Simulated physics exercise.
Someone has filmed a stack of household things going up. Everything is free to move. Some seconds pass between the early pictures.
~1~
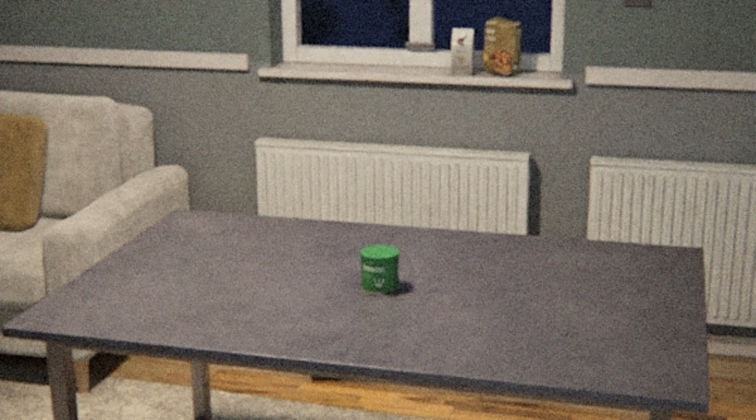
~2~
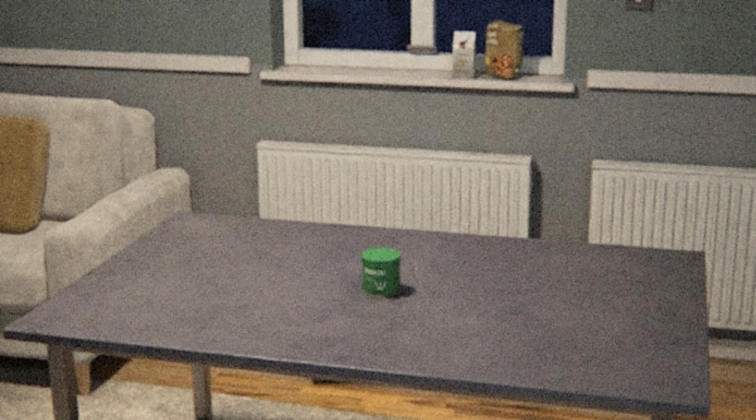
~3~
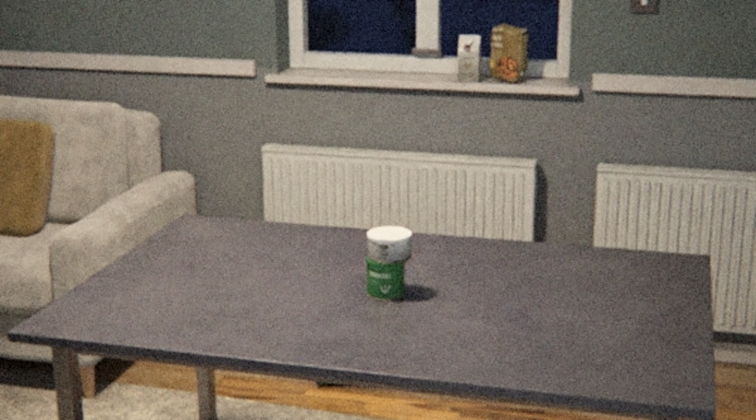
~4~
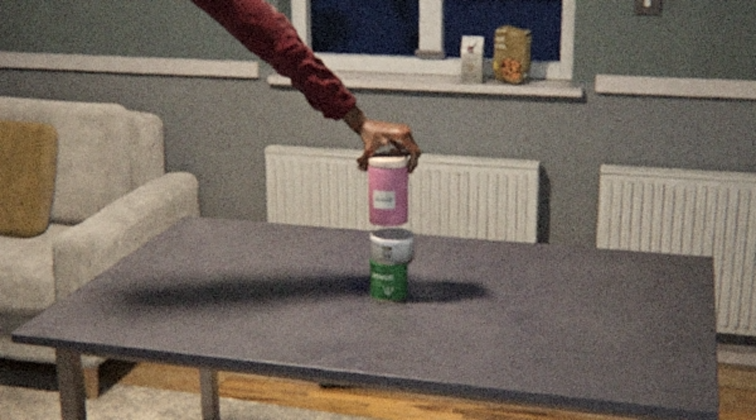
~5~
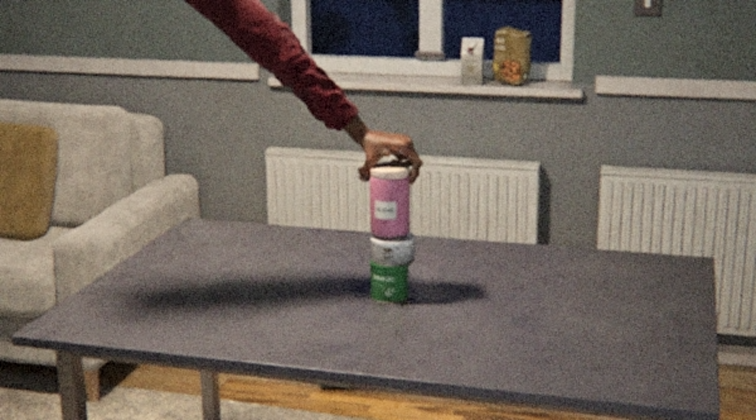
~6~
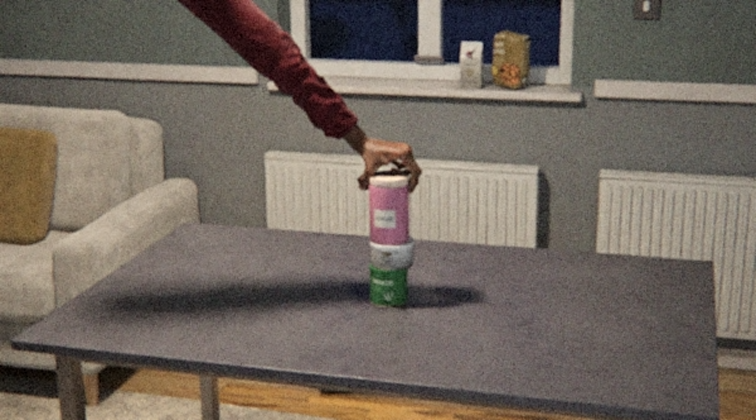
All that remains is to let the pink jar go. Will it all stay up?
It stays up.
Then, 0.20 s after the last picture, nothing has stirred.
Then, 0.40 s after the last picture, pink jar resting near (389, 208).
At rest, all 3 in place. Seen from the same camera at the end, pink jar near (389, 208). The pile holds.
